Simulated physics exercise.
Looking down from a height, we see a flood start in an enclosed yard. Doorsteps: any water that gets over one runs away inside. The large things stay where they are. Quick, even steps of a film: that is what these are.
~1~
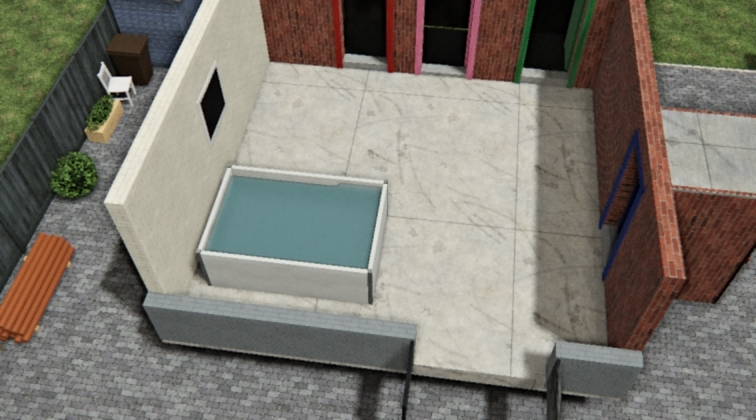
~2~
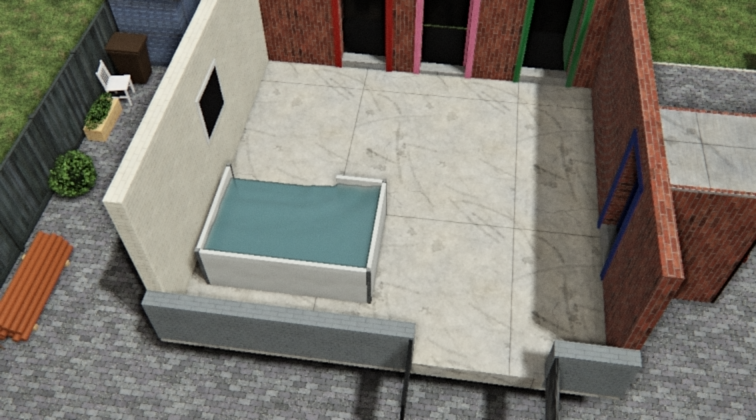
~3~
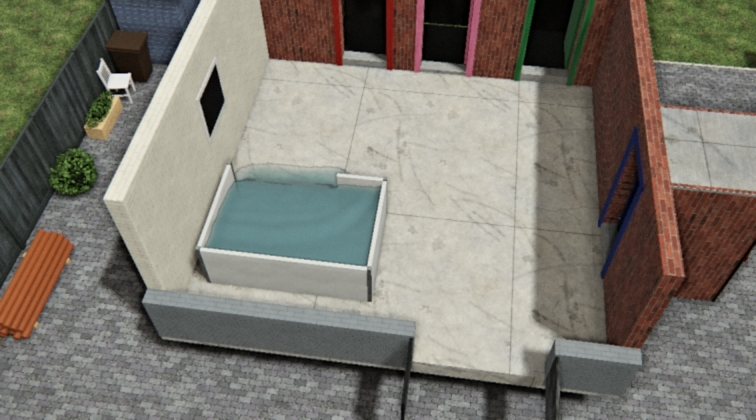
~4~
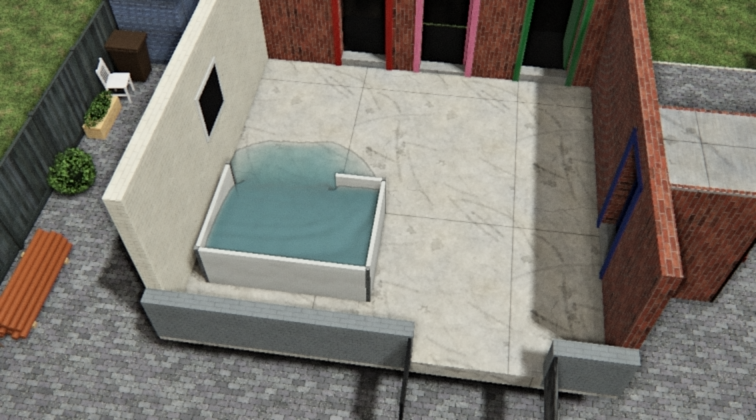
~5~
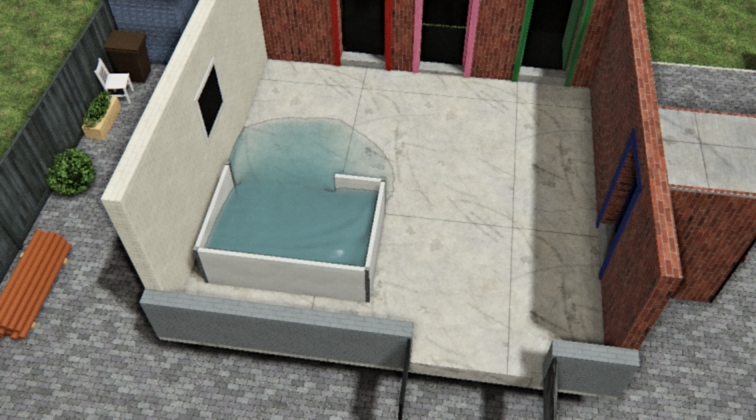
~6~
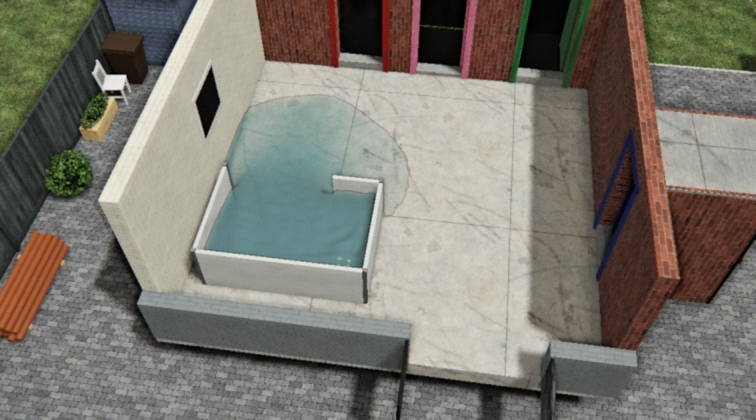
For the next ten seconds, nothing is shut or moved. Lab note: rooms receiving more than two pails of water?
Result: Green door within two pails; red door above two pails; blue door within two pails; pink door above two pails.
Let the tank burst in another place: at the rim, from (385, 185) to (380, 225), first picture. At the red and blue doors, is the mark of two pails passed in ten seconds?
Red stays within the limit, blue exceeds the limit.
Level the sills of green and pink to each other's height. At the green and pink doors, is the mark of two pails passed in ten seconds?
Green door: Above the mark; pink door: Below the mark.
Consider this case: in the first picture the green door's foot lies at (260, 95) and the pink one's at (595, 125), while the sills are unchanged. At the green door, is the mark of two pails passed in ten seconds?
Result - green: Crosses the limit.
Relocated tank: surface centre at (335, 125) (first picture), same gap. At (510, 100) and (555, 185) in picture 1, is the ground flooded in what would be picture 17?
In turn: Covered, no water.
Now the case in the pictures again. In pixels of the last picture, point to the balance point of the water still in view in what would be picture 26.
Close to (340, 147), I reckon.
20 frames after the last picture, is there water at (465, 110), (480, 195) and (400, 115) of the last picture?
Result, in the order given: Wetted / not wetted / wetted.
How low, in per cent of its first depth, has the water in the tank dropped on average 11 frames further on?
It works out to roughly 38 percent.
A moment on, water covers 35 % of the floor; the green door not reached, the red door under two buckets in, the blue door not reached, the pink door not reached.
Next, water covers 35 % of the floor; the green door not reached, the red door over two buckets in, the blue door not reached, the pink door under two buckets in.
Then, water covers 50 % of the floor; the green door wet at the sill, nothing in, the red door far over two buckets in, the blue door not reached, the pink door over two buckets in.
Later, water covers 85 % of the floor; the green door under two buckets in, the red door far over two buckets in, the blue door wet at the sill, nothing in, the pink door over two buckets in.
In the end, water covers 95 % of the floor; the green door under two buckets in, the red door far over two buckets in, the blue door wet at the sill, nothing in, the pink door over two buckets in.
